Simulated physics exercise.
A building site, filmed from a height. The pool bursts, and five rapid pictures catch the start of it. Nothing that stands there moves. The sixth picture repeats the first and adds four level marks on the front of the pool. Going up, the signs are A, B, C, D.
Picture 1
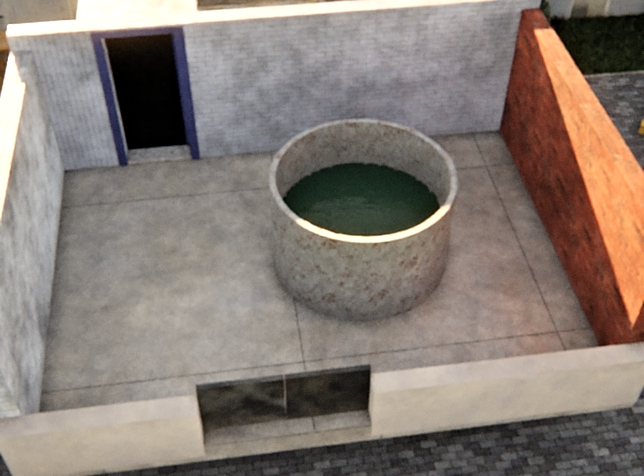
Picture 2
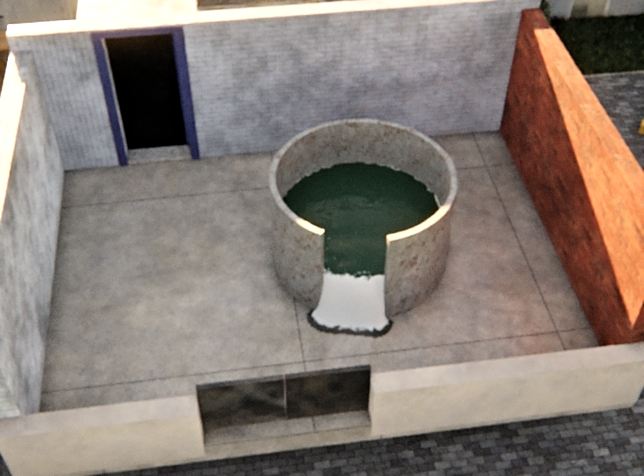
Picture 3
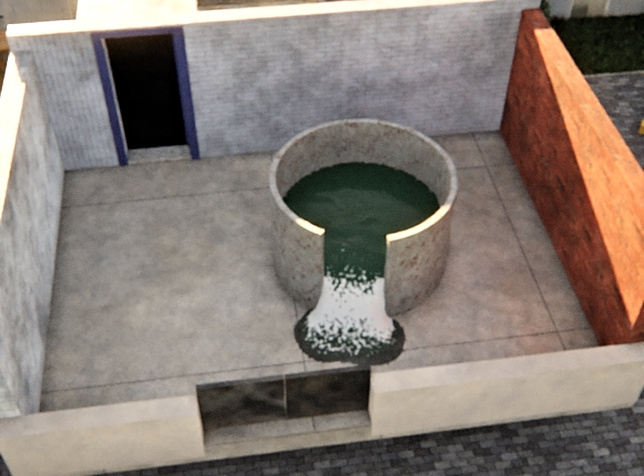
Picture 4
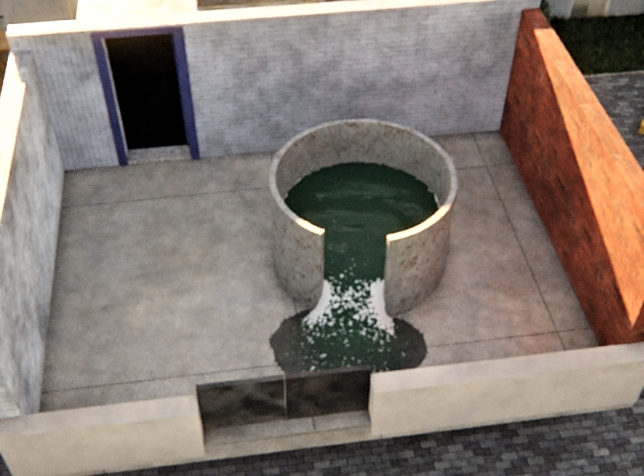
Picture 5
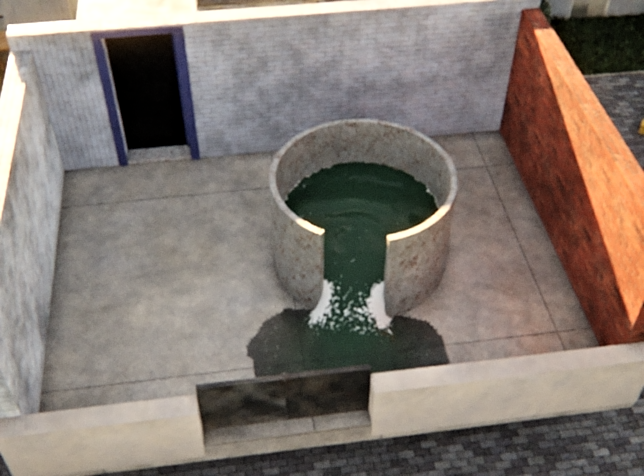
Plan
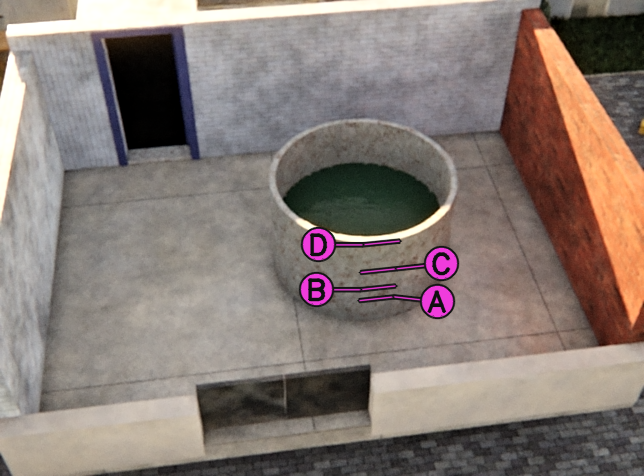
Green water pours through a gap in the round tank and spreads across the walled yard.
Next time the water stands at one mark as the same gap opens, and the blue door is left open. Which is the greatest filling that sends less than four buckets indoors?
Choose B.
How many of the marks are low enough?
Two.
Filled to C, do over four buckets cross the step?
Yes, it does.
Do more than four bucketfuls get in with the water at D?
Yes, that goes wrong.
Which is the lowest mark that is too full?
The answer is C.
On the marked copy, A at (376, 298); B at (377, 287); C at (378, 270); D at (380, 243); from the bottom up A, B, C, D.
With A, nothing gets over.
With B, a bucket or two gets in.
With C, about 11 bucketfuls get in.
With D, dozens of bucketfuls pour in.
